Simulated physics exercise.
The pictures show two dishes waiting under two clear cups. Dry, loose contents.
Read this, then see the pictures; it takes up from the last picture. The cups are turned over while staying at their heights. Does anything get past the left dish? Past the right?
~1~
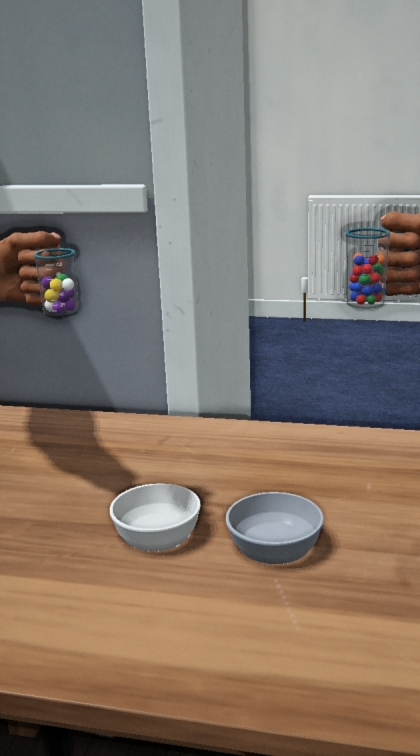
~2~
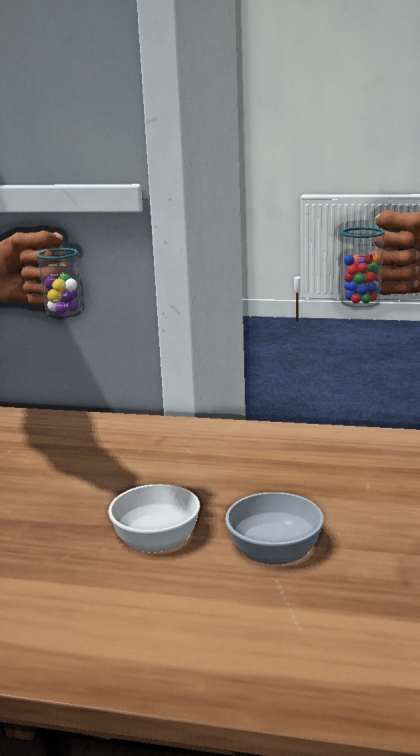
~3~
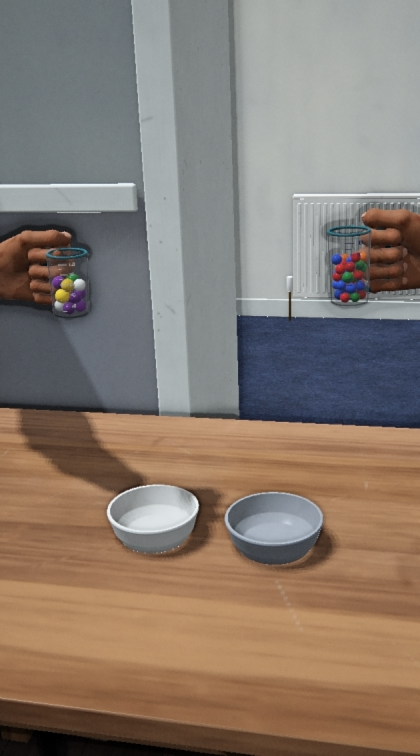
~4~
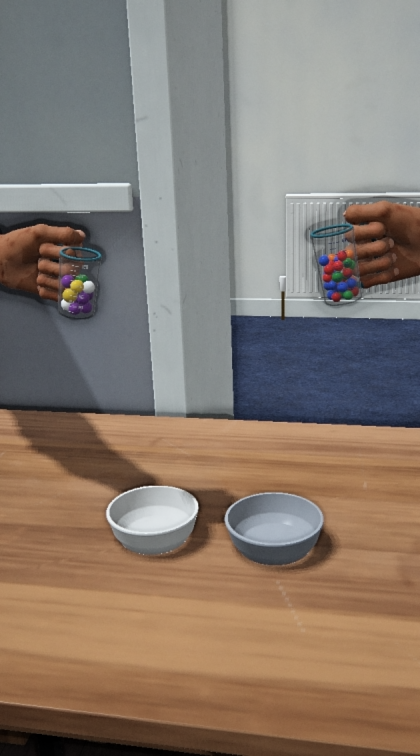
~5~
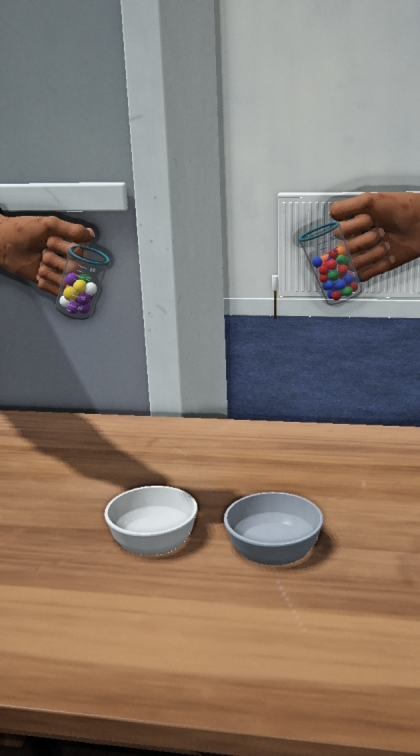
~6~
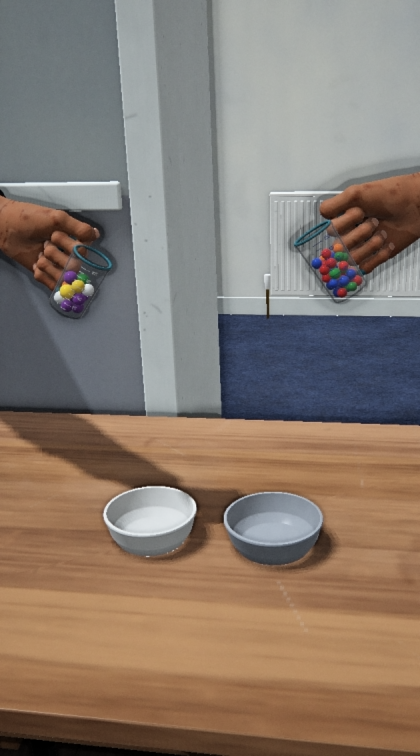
One by one: Left dish: Expect some spillage there; right dish: Expect some spillage there.
Then, 0.26 s later than the last frame, left, every one still in the cup; right, every one still in the cup.
Then, 0.59 s later than the last frame, left, every one still in the cup; right, every one still in the cup.
Then, 0.95 s later than the last frame, left, roughly two thirds still in the cup, roughly a third in the air; right, the larger part still in the cup, roughly a quarter in the air.
When it is over, left, roughly a third in the dish, roughly two thirds outside the dish; right, roughly two thirds in the dish, roughly a third outside the dish.
